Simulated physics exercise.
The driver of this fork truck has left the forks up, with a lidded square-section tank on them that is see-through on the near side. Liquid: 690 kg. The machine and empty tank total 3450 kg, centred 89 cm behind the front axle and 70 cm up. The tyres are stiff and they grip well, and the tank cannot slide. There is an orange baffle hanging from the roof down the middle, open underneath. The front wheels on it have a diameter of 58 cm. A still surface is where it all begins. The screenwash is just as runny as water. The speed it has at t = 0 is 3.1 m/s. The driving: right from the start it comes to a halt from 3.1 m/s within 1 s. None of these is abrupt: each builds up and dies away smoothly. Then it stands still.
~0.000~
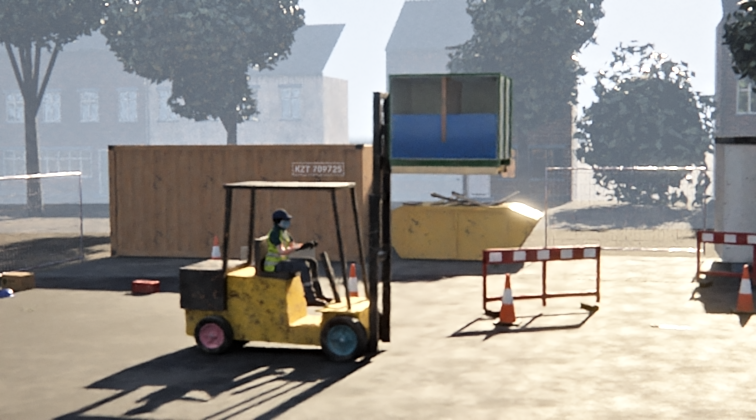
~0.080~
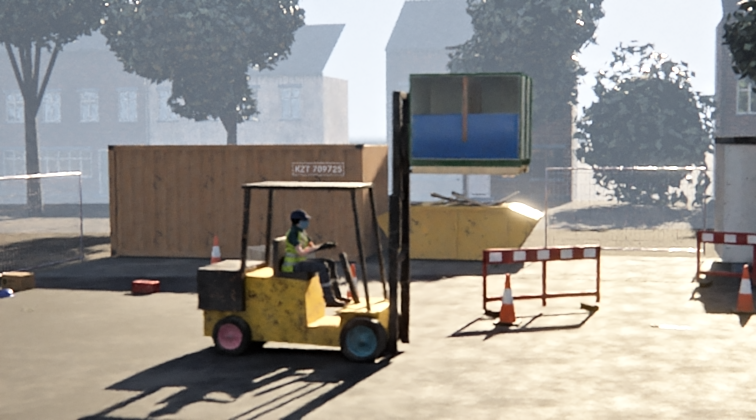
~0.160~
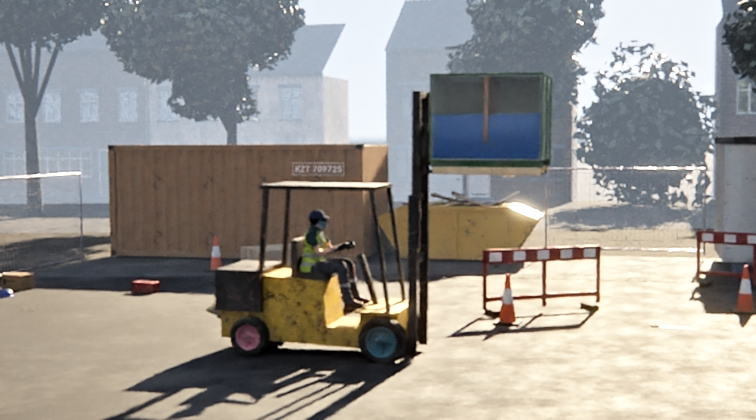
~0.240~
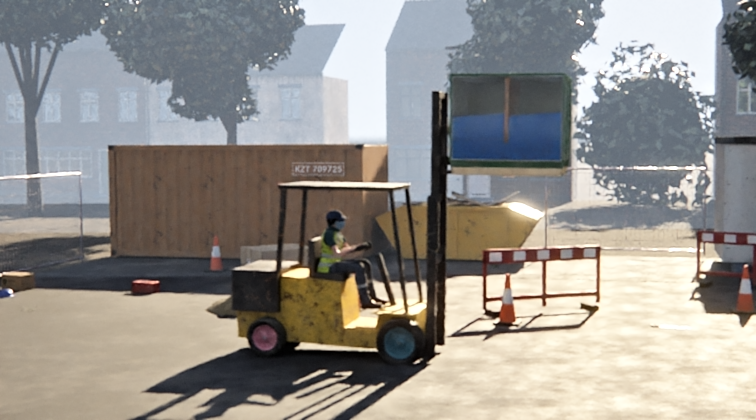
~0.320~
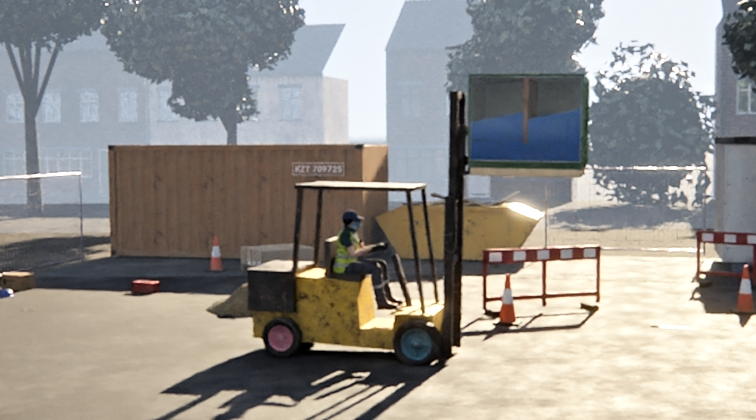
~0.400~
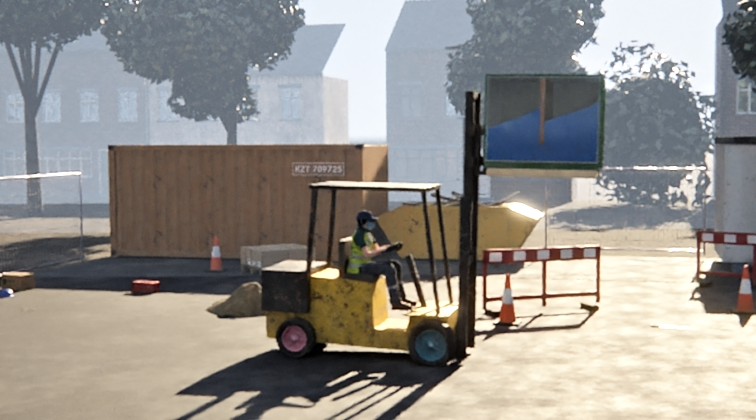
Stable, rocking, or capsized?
Brief lift, then back down.
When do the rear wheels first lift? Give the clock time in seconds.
Near 0.60 seconds.
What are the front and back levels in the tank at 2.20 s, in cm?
Roughly 46 cm in front and 48 cm behind.
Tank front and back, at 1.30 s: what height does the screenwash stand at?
Approx. 64 cm front, approx. 36 cm back.
Then, 0.60 s in, the lean is 1° nose down, the rear 2 cm in the air; the liquid stands 28 cm at the back and 70 cm at the front.
Then, 0.90 s in, the lean is 2° nose down, the rear 5 cm in the air; the liquid stands 24 cm at the back and 79 cm at the front.
Then, 1.30 s in, the lean is 1° nose up, wheels down; the liquid stands 35 cm at the back and 63 cm at the front.
Then, 2.20 s in, the lean is 0°, wheels down; the liquid stands 49 cm at the back and 46 cm at the front.
Then, 3.98 s in, all wheels are down again; the highest lift was 5 cm and the largest lean 2°.
